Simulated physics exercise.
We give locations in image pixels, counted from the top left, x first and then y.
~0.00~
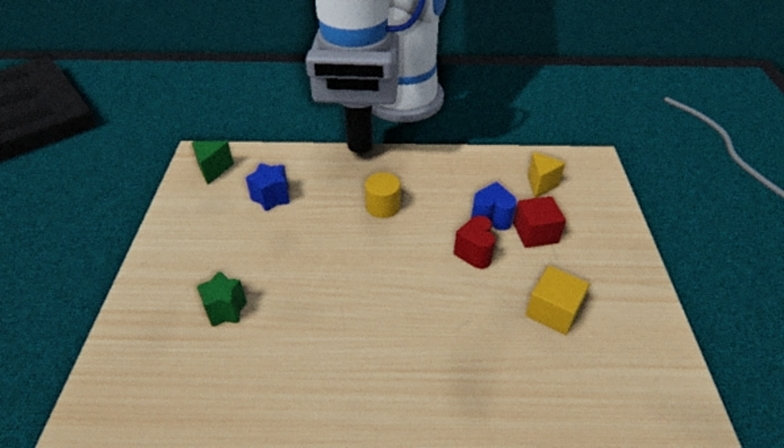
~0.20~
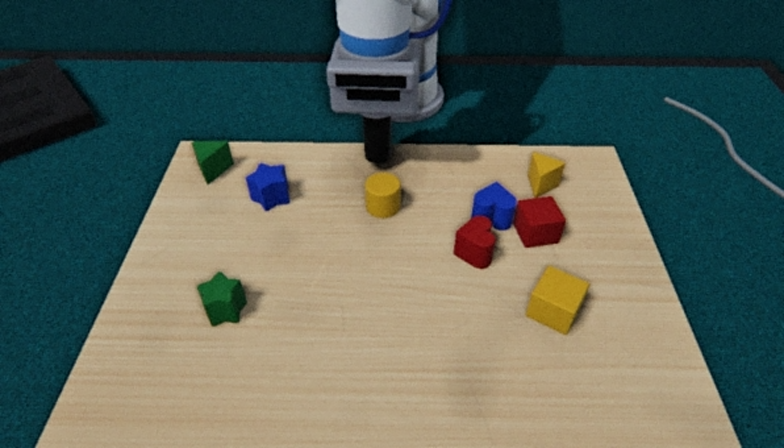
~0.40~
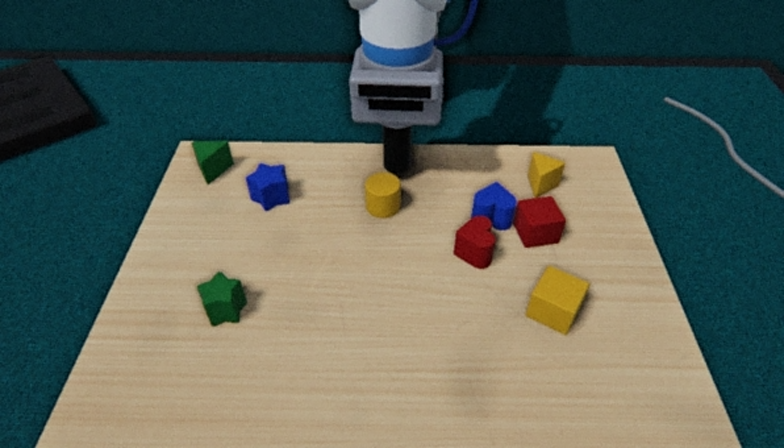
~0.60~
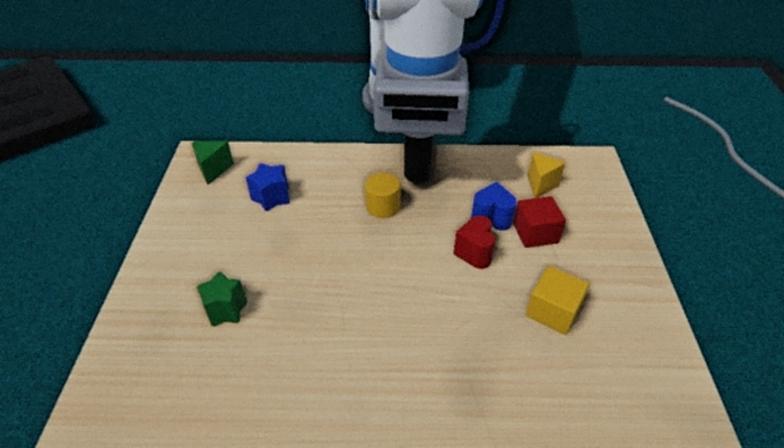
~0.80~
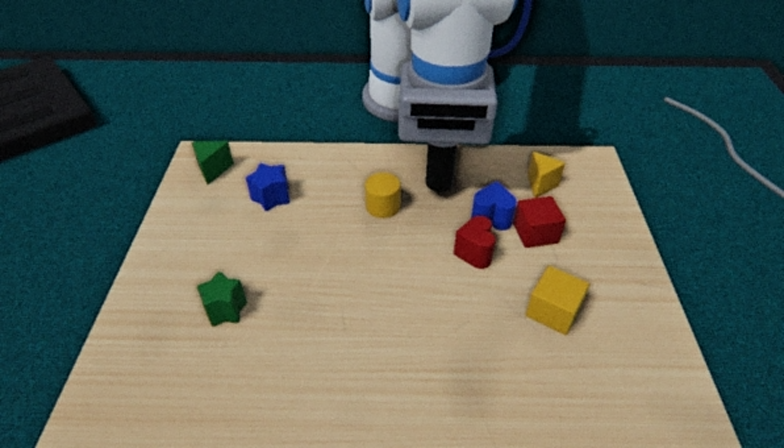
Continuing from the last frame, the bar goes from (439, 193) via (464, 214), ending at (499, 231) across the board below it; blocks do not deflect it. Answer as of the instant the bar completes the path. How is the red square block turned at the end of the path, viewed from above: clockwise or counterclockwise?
Top view: Clockwise.
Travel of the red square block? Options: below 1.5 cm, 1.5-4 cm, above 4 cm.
It gets moved 1.5 to 4 cm.
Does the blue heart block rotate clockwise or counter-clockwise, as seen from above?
It spins against the clock.
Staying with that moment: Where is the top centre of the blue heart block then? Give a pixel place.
Around (531, 200).
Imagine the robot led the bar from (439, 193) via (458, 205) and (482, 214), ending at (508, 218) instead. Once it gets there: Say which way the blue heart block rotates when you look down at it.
Viewed from above, counterclockwise.
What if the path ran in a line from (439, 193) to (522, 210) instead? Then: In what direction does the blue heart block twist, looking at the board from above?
My answer: Clockwise.
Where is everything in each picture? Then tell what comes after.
The first picture shows bar tip (360, 146); block tops, red heart block (478, 230); blue heart block (496, 196); red square block (542, 209).
The second picture shows bar (378, 156); blocks unchanged.
The third picture shows bar (397, 165); blocks unchanged.
The fourth picture shows bar (417, 174); blocks unchanged.
The fifth picture shows bar (439, 183); red heart block (478, 230); blue heart block (496, 196); red square block (542, 209).
What follows on the original path. Halfway along, bar (466, 204); blue heart block (501, 197); red square block (545, 210).
At the end, bar (501, 221); red heart block in place; blue heart block (531, 200), turned 75° anticlockwise; red square block (565, 210), turned 35° clockwise.
